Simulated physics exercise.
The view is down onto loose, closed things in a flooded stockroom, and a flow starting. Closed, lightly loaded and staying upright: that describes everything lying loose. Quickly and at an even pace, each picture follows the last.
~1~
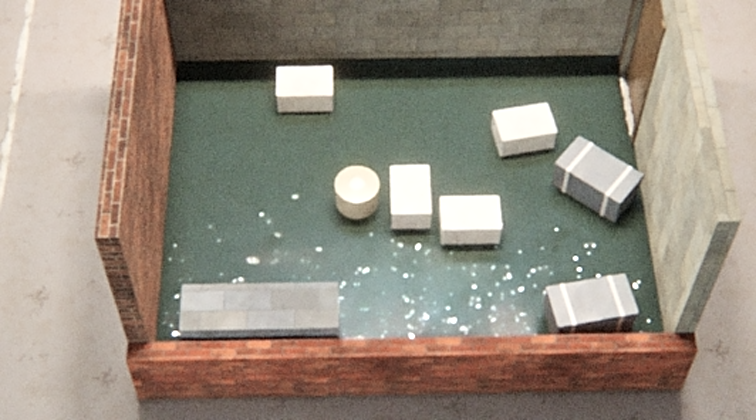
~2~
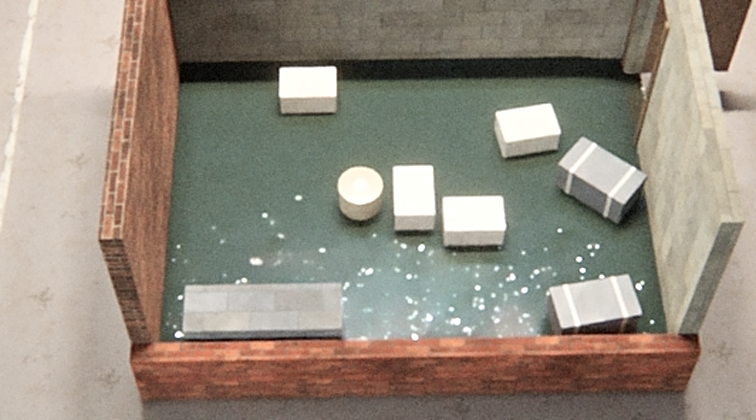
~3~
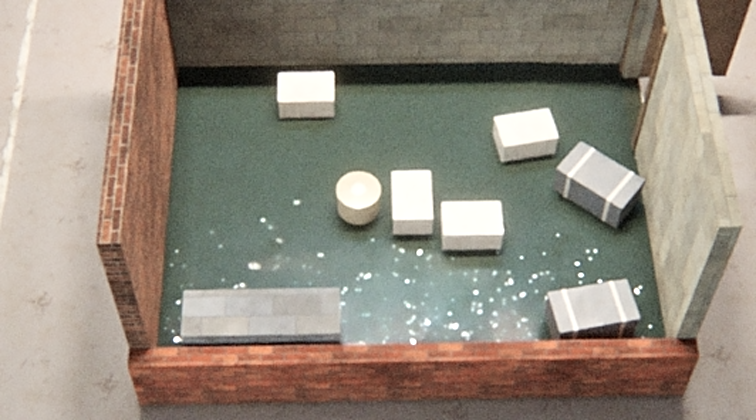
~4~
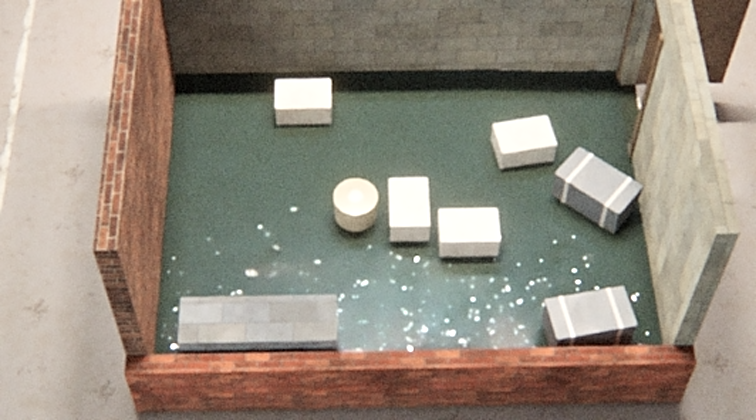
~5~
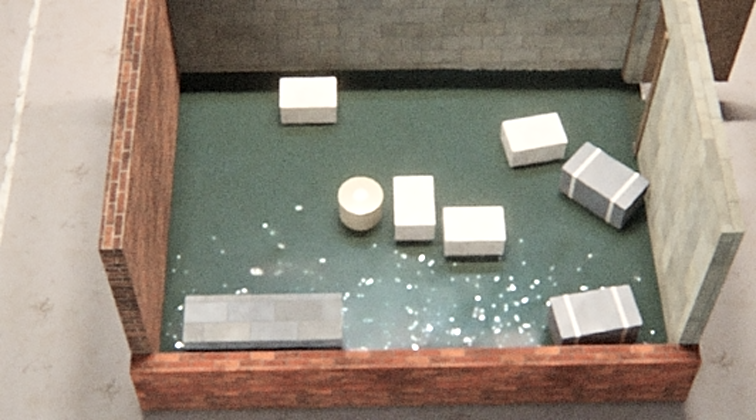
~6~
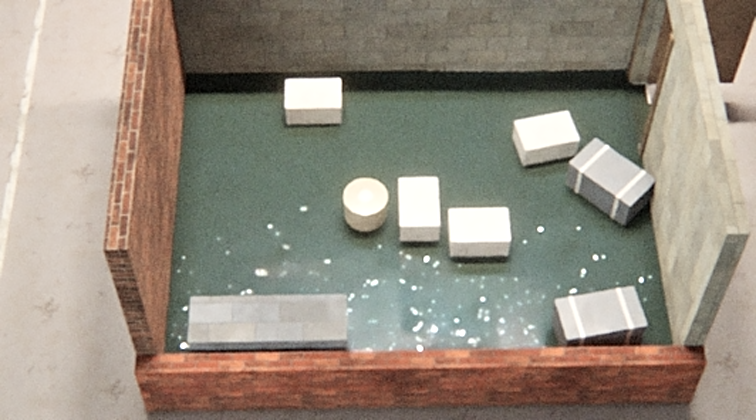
A white crate and a grey trunk drift slightly right on the dark green water.
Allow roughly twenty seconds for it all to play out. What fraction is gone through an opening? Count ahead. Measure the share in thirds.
The portion will probably sit in the middle band.
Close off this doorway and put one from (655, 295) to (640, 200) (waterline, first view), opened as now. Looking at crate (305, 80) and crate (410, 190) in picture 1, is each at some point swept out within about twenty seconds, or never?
Well, the first one never leaves, but the second one leaves.
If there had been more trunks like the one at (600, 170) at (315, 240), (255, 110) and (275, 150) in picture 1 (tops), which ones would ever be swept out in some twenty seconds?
Okay, one at a time: Does not get out, next does not get out, last does not get out.
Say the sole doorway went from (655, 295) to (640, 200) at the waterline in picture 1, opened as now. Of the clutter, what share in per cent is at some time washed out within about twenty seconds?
I'd say some 70 in a hundred.
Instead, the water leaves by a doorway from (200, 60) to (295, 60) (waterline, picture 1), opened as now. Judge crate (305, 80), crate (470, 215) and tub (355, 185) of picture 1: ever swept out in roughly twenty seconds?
Taken in that order, the answers are swept away, not lost, swept away.
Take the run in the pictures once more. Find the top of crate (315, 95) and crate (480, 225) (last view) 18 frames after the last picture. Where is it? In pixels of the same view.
(367, 93) and (546, 190), roughly.
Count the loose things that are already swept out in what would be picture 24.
By my count it is 2.
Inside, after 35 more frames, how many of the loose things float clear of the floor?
Tally: 4.
A moment on, 0 of 7 are out; 7 afloat.
Next, 2 of 7 are out; 5 afloat.
Later, 3 of 7 are out; 4 afloat.
In the end, 3 of 7 are out; 4 afloat.
